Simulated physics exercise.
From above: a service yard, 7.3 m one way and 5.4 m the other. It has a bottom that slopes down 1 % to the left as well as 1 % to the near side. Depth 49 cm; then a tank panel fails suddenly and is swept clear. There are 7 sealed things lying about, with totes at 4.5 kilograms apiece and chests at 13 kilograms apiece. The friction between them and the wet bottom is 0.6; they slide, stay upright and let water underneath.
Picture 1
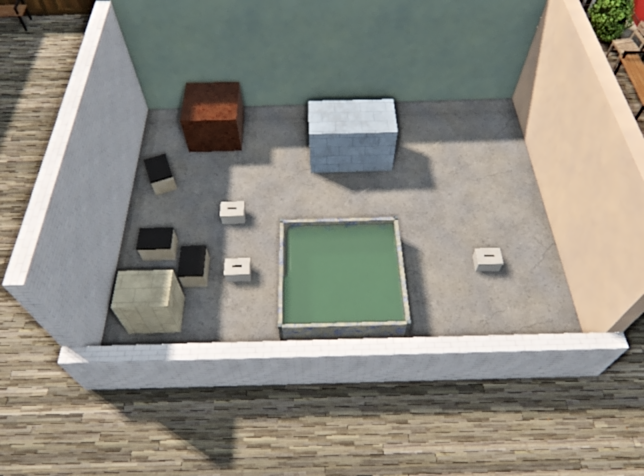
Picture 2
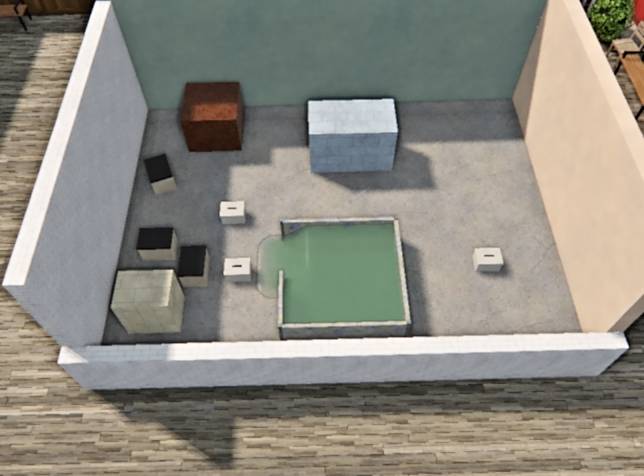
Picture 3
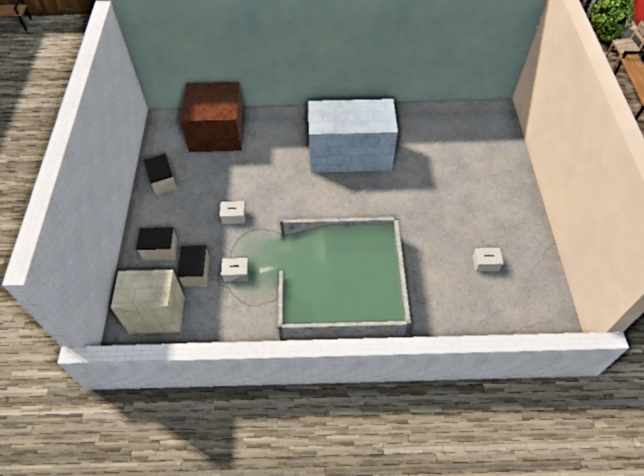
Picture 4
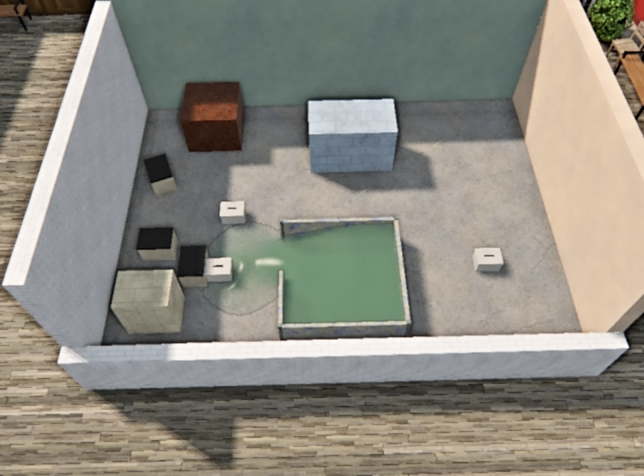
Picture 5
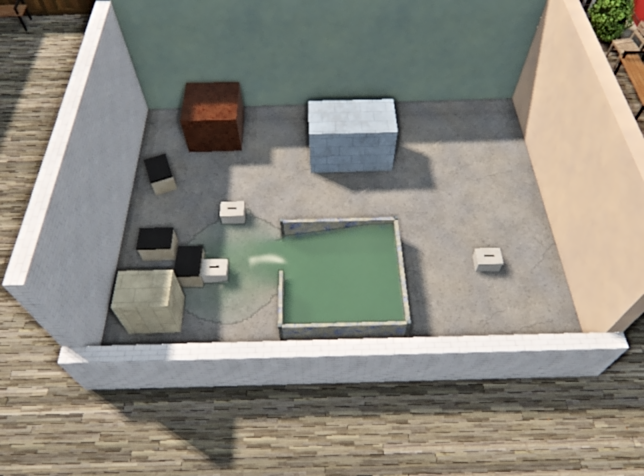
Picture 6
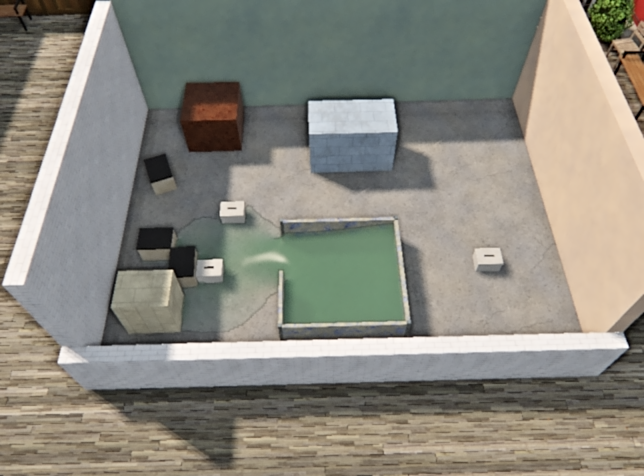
Green water pours through a gap in the left side of a low square basin in a walled grey service yard, seen from above by a still camera. A rust-brown block and a pale blue one stand toward the back, with black-topped boxes and a cream block at left and small white boxes around the basin. The water fans leftward, sliding the nearest white box left before a black-topped box shifts slightly too.
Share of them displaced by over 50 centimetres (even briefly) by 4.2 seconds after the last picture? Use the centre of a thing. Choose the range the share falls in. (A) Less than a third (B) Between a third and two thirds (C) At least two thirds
C, at least two thirds.
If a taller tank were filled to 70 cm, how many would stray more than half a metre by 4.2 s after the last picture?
So the tally would be 5.
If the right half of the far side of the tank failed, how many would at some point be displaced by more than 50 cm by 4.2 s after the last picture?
Then 1 of them would.
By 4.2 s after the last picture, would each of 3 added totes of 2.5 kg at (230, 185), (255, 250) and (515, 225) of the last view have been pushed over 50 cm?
In the order asked: Farther than that, farther than that, not as far.
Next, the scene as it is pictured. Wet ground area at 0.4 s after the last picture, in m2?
I'd estimate close to 8.0 m2.
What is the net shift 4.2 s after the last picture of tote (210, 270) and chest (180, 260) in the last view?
In that order: 200 cm, 120 cm.
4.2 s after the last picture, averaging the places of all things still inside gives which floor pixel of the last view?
Roughly at (223, 185).
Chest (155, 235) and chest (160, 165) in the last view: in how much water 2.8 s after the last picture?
Around 14 cm and 13 cm.
Then, 0.4 s after the last picture 2 of 7 are over 50 cm from their spots; 1 afloat.
Then, 1.5 s after the last picture 3 of 7 are over 50 cm from their spots; 4 afloat.
Then, 2.8 s after the last picture 5 of 7 are over 50 cm from their spots; 5 afloat.
Then, 4.2 s after the last picture 5 of 7 are over 50 cm from their spots, and 5 have been at some point; 5 afloat.
